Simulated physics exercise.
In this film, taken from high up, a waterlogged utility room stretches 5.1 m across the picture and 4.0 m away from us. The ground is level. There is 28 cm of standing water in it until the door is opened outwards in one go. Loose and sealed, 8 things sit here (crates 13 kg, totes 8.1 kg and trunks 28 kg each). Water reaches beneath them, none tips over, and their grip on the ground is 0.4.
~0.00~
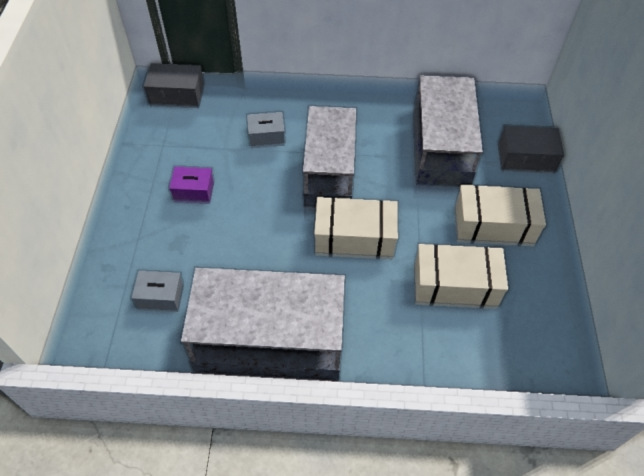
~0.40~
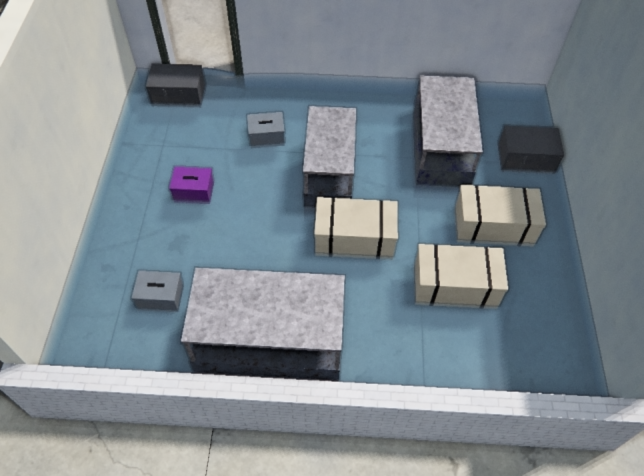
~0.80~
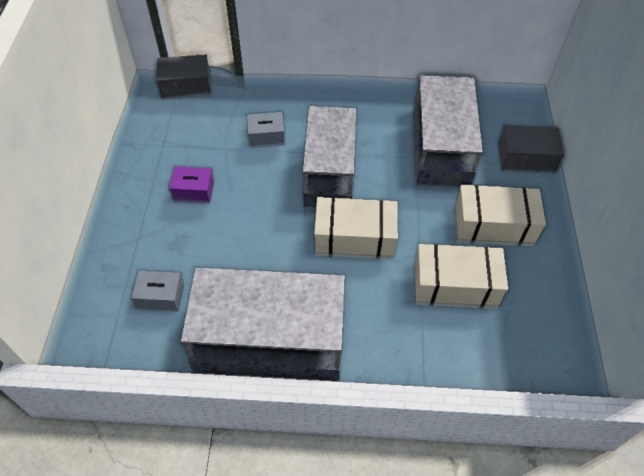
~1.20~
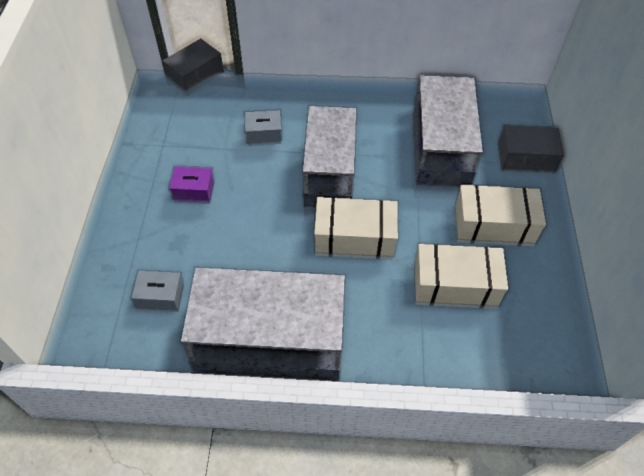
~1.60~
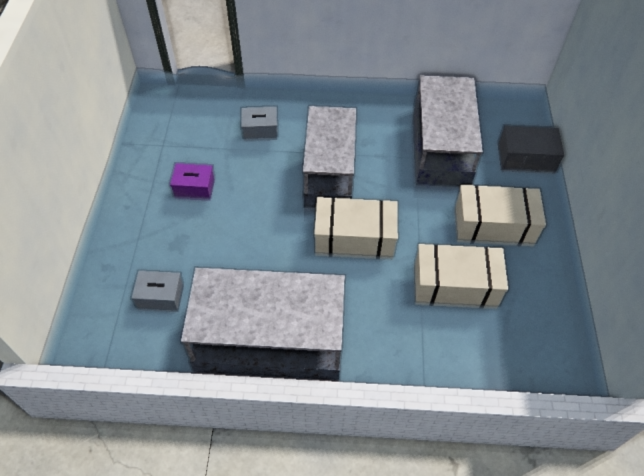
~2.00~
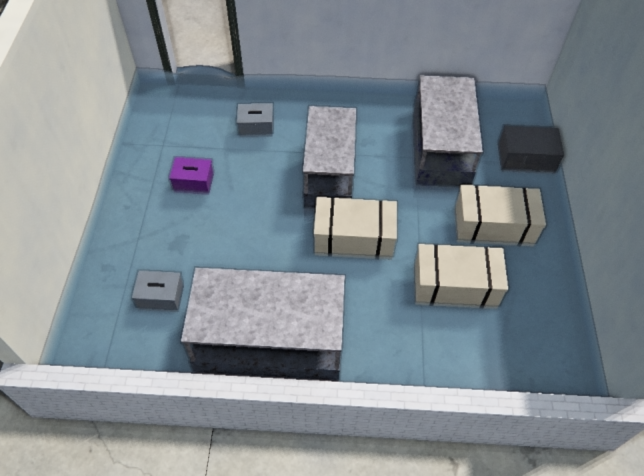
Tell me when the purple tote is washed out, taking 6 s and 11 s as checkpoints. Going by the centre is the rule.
Watch it go somewhere in the gap.
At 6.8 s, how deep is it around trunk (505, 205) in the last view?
I'd say some 23 cm.
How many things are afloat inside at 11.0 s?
At that moment 5.
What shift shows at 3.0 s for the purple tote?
40 cm, give or take.
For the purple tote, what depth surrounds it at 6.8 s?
I'd say around 23 cm.
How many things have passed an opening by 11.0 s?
3.
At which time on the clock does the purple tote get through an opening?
It should be at around 8.5 seconds.
After 3.0 s the purple tote is near (186, 152), 0.4 m from its start, afloat; 1 of 8 are out; 7 afloat.
After 6.8 s the purple tote is near (173, 102), 1.2 m from its start, afloat; 2 of 8 are out; 6 afloat.
After 11.0 s the purple tote has gone out (at 8.7 s); 3 of 8 are out; 5 afloat.
After 15.0 s the purple tote has gone out (at 8.7 s); 3 of 8 are out; 5 afloat.
